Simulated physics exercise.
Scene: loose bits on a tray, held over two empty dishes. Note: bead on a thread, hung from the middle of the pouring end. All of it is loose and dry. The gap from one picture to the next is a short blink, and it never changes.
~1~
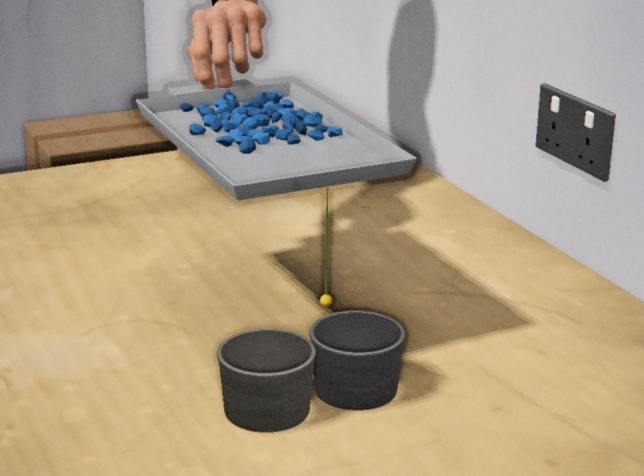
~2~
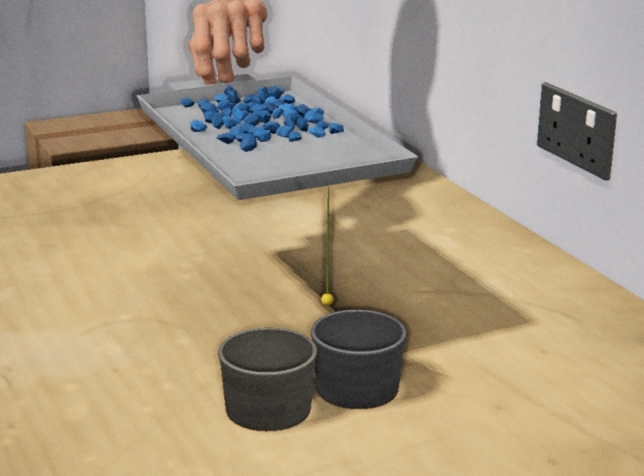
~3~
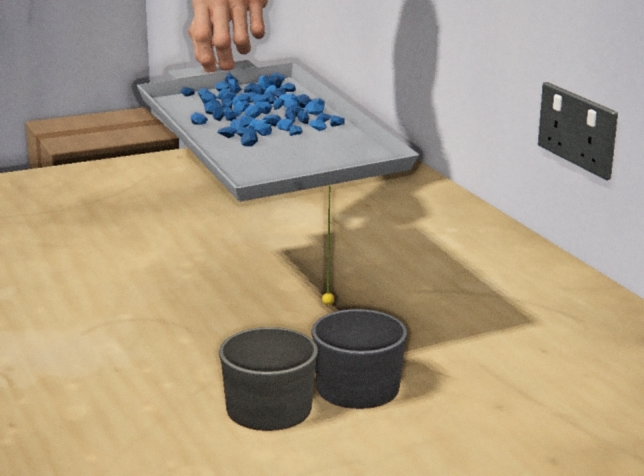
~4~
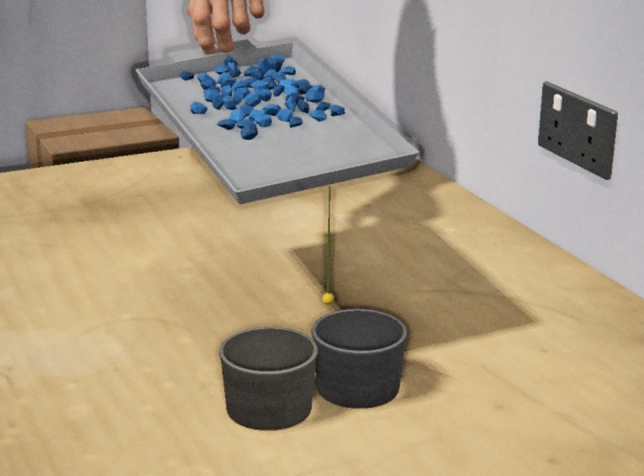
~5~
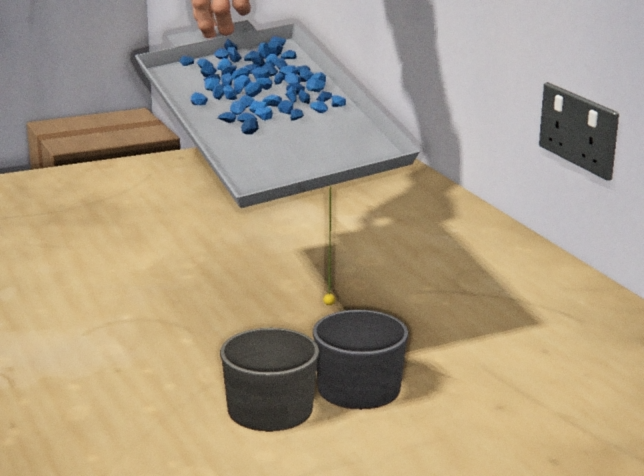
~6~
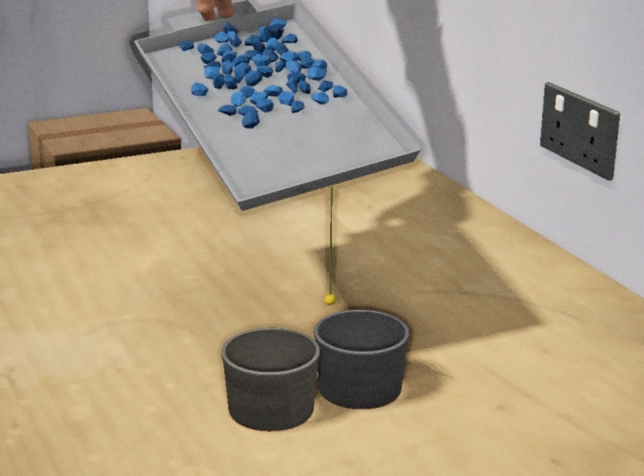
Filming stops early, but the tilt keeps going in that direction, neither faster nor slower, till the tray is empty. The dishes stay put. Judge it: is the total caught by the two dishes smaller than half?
Between them the dishes get the bulk of it.
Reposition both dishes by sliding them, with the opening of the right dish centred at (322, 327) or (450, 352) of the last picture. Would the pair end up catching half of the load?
Well, in excess of half at the first spot and not up to half at the second.
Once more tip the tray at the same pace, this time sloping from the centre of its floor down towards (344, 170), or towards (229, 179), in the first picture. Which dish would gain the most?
The first try goes to the one on the right and the second to the one on the left.
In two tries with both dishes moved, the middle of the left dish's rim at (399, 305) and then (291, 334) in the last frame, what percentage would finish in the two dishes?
0 % and 30 %.
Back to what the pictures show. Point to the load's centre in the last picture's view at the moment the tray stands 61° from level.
Somewhere about pixel (260, 179).
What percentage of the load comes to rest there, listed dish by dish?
Final share: Left dish at 70 per cent, right dish at 0 per cent.
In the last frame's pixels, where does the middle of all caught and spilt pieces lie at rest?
Somewhere around (266, 397) in the final view.
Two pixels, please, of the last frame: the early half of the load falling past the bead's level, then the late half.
I'd put it at roughly (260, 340), and after that at roughly (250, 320).
Soon after the last picture, tray tipped steeply; most on the tray; a small part in the air.
A little later, tray tipped right over; a small part on the tray; about half in the left dish; about a quarter outside both; a small part in the air.
Later still, tray tipped past a quarter turn; about two thirds in the left dish; a stray few in the right dish; about a third outside both.
At rest, tray tipped past a quarter turn; about two thirds in the left dish; a stray few in the right dish; about a third outside both.
